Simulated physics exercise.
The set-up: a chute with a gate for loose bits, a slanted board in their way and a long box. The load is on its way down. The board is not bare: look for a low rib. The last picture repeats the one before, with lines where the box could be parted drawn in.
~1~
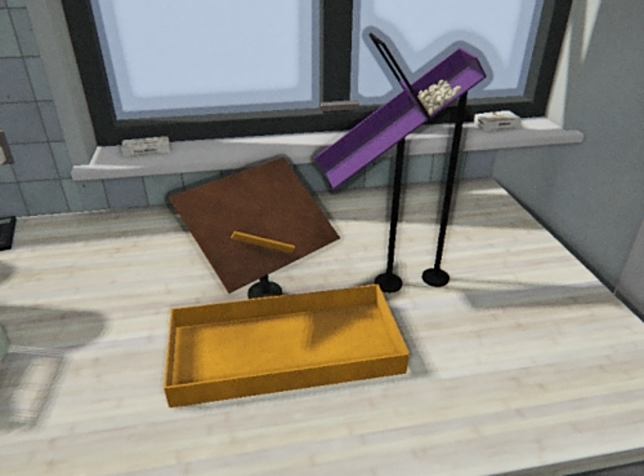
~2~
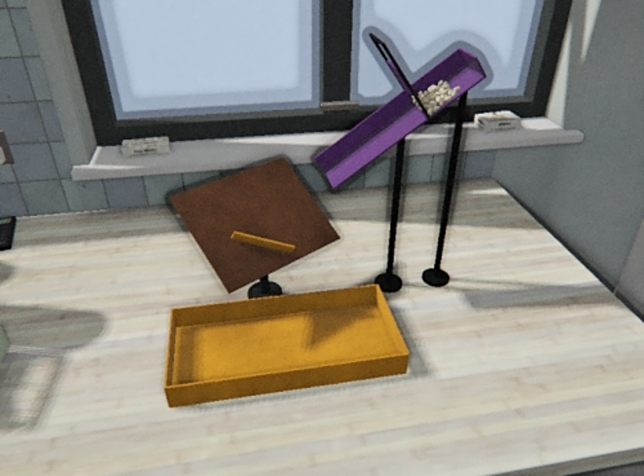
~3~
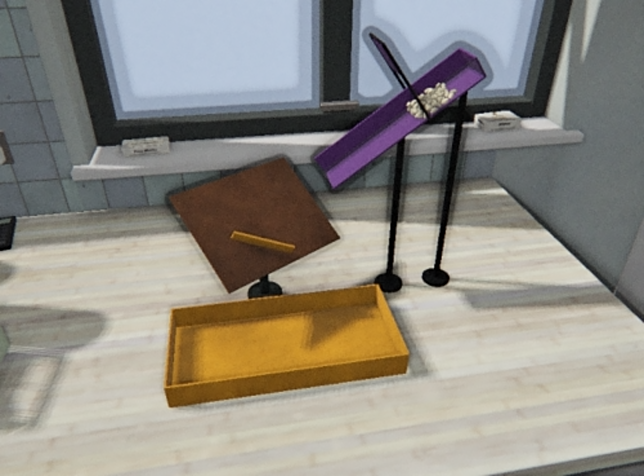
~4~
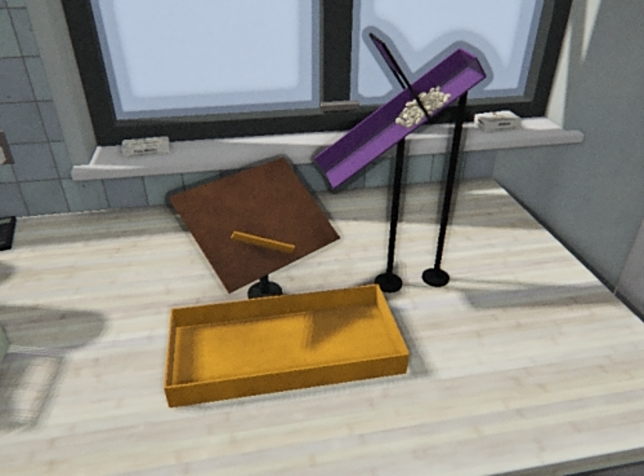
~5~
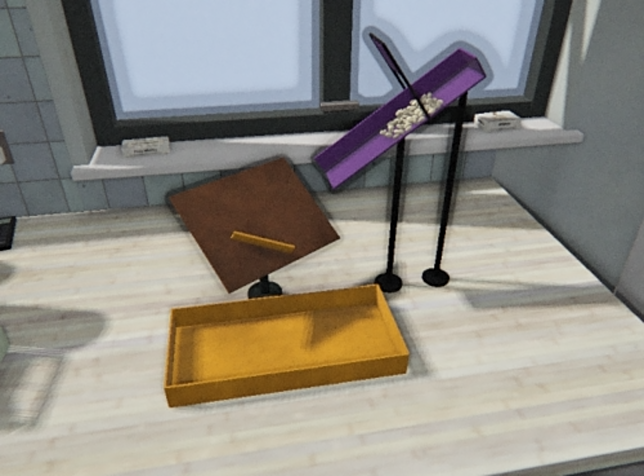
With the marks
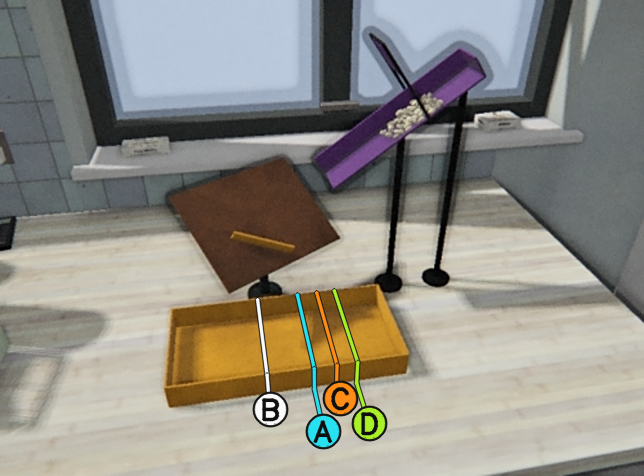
A long orange box sat empty on a pale wooden counter below a tilted brown board with a low rib, while white beans slid a short way down a sloping purple chute, spreading out slightly.
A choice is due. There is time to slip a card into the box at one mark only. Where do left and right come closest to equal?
It is C.
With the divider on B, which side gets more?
The right side.
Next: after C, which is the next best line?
It is D.
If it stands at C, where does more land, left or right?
More lands on the right.
On the marked copy, line A crosses the front rim at (314, 367); line B crosses the front rim at (266, 373); line C crosses the front rim at (336, 364); line D crosses the front rim at (357, 361).
Choosing A, of what is caught, none on the left of the divider, all on the right.
Choosing B, of what is caught, none on the left of the divider, all on the right.
Choosing C, of what is caught, about a third on the left of the divider, about two thirds on the right.
Choosing D, of what is caught, most on the left of the divider, a small part on the right.
